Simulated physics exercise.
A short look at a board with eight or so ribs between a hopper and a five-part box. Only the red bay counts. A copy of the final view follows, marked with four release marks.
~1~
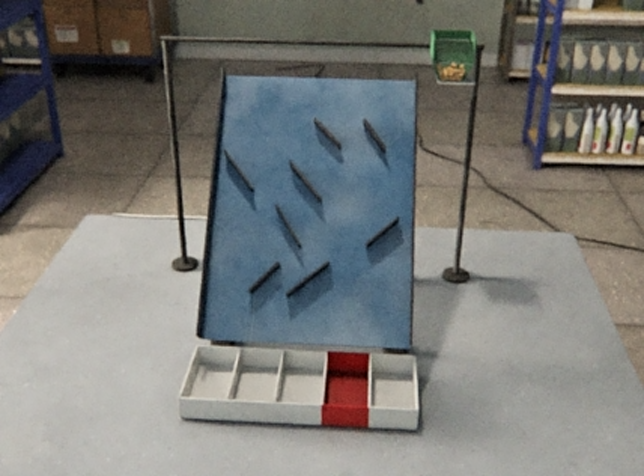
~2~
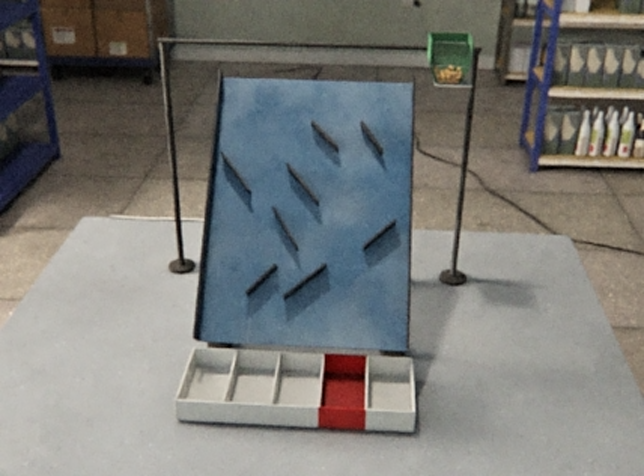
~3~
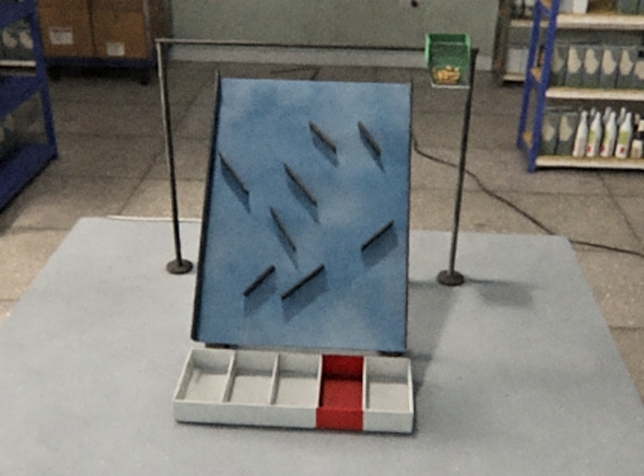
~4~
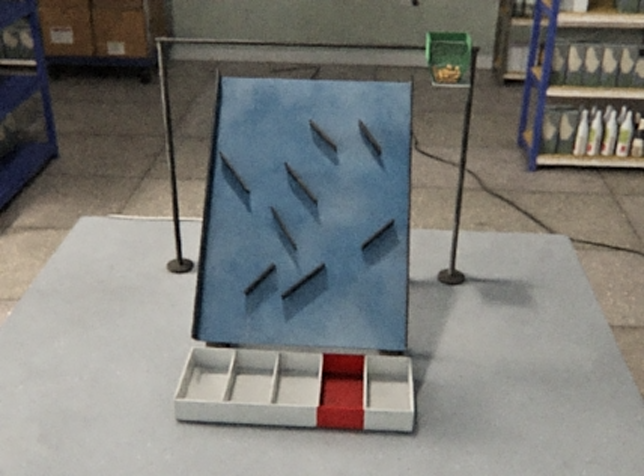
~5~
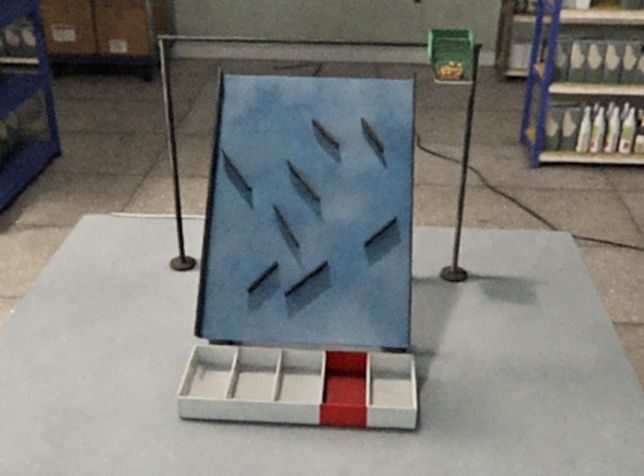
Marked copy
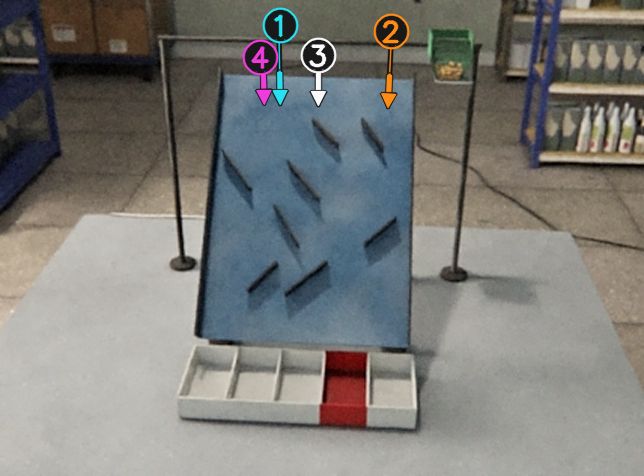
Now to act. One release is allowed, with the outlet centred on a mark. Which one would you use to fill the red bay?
I would pick mark 3.
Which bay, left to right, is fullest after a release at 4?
It is the first one.
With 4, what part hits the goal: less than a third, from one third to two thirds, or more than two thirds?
Less than a third.
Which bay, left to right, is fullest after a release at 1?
The first.
On the marked copy, mark 1 meets the board at (280, 99); mark 2 meets the board at (388, 102); mark 3 meets the board at (318, 100); mark 4 meets the board at (264, 99).
If 1 is chosen, a small part in the red bay, nearly all in other bays.
If 2 is chosen, a small part in the red bay, most in other bays, a small part outside the box.
If 3 is chosen, about half in the red bay, about a third in other bays, a stray few held on the board, a stray few outside the box.
If 4 is chosen, none in the red bay, nearly all in other bays.
